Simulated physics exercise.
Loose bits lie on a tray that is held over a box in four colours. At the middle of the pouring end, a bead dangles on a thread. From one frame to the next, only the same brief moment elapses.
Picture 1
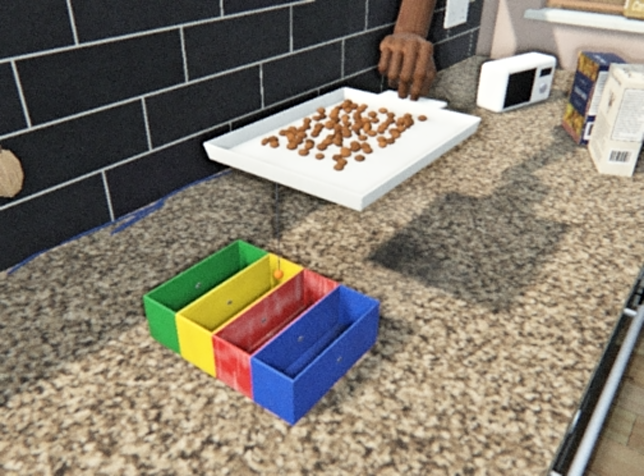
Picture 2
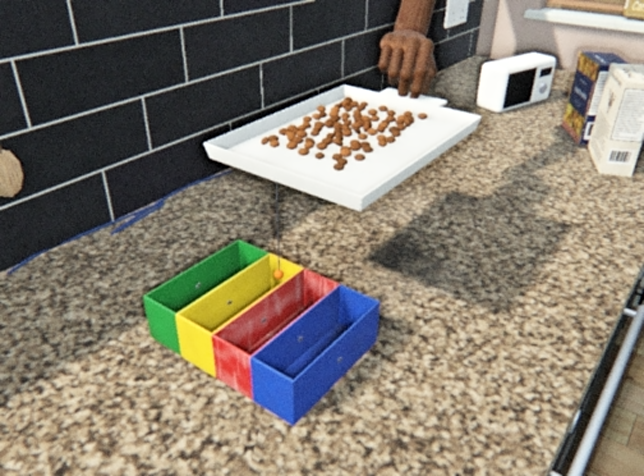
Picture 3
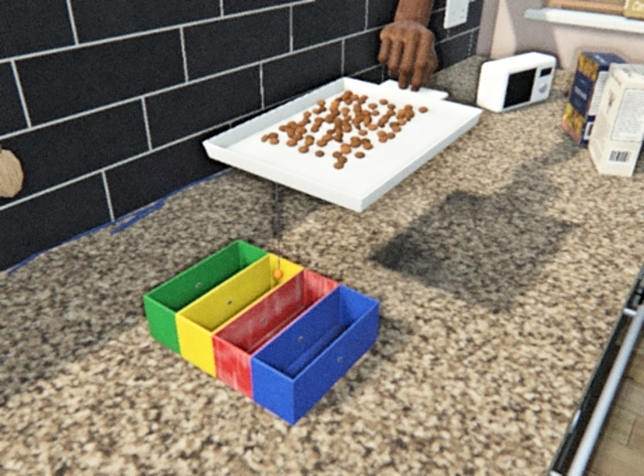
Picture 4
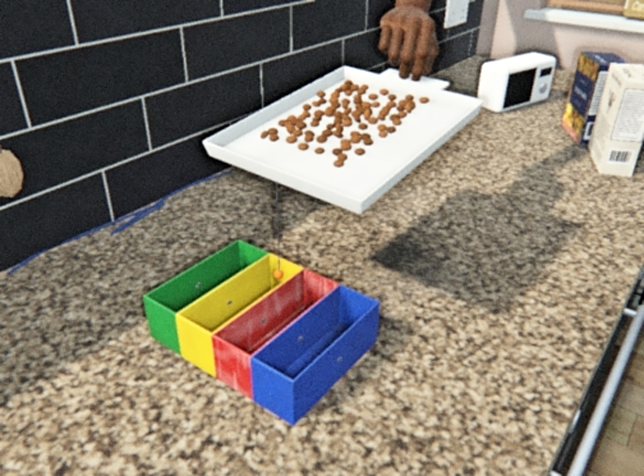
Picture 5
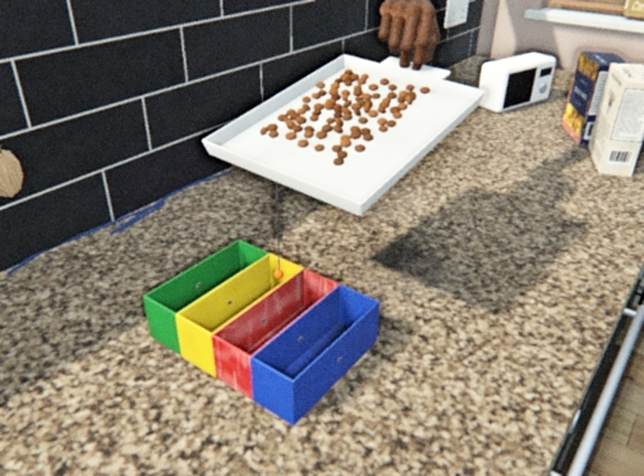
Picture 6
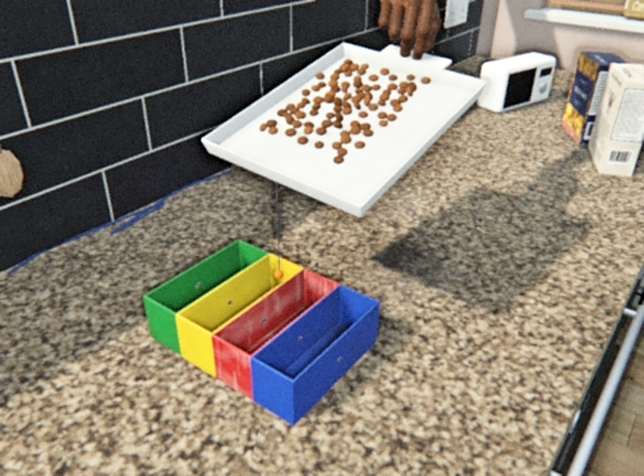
In this clip, a hand gradually raises the far end of a white tray of small brown pieces above a speckled counter, tilting it slightly toward a box with green, yellow, red and blue compartments, while the box stays still.
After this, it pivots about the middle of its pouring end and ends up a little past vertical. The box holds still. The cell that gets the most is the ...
... Blue one.
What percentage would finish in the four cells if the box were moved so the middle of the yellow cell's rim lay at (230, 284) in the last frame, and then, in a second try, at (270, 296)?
About 60 per cent, then about 100 per cent.
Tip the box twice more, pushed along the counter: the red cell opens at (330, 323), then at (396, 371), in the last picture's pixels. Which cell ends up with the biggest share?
In order: The cell in red, that green cell.
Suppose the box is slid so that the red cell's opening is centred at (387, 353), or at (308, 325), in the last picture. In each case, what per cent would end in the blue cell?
You'd get 0 in a hundred first and 30 in a hundred after that.
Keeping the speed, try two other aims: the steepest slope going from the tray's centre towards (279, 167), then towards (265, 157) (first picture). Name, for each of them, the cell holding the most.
Try 1 - the green cell. Try 2 - that green cell.
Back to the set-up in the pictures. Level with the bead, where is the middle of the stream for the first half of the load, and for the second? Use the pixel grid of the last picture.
I'd say around (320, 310) at first, then around (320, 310).
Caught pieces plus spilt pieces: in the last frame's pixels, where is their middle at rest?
Close to (310, 368) in the last view.
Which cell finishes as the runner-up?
Rank two - the red cell.
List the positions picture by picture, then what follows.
The first picture shows corners of the pouring end at (209, 143) and (361, 194), level; middle of the load at (347, 131), bits of dog kibble; bead on its thread at (279, 274); green cell at (163, 322); yellow cell at (196, 342); red cell at (232, 363); blue cell at (272, 387).
The second picture shows corners of the pouring end at (209, 143) and (361, 194), level; middle of the load at (347, 129).
The third picture shows corners of the pouring end at (209, 142) and (360, 196), tipped barely, lowest at the right corner; middle of the load at (347, 125).
The fourth picture shows corners of the pouring end at (208, 141) and (360, 198), tipped a little, lowest at the right corner; middle of the load at (347, 118).
The fifth picture shows corners of the pouring end at (208, 140) and (360, 200), tipped a little, lowest at the right corner; middle of the load at (347, 112).
The sixth picture shows corners of the pouring end at (207, 139) and (360, 203), tipped a little, lowest at the right corner; middle of the load at (347, 105); green cell at (163, 322); yellow cell at (196, 342); red cell at (232, 363); blue cell at (272, 387).
Soon, tray tipped steeply; nearly all on the tray; a small part falling or outside the box.
A while on, tray tipped right over; about a third on the tray; about a quarter in the blue cell; a small part in the red cell; about a quarter falling or outside the box.
Towards the end, tray tipped past a quarter turn; about two thirds in the blue cell; about a quarter in the red cell; a small part in the yellow cell; a small part falling or outside the box.
Finally, tray tipped past a quarter turn; about two thirds in the blue cell; about a quarter in the red cell; a small part in the yellow cell; none in the green cell; a small part outside the box.
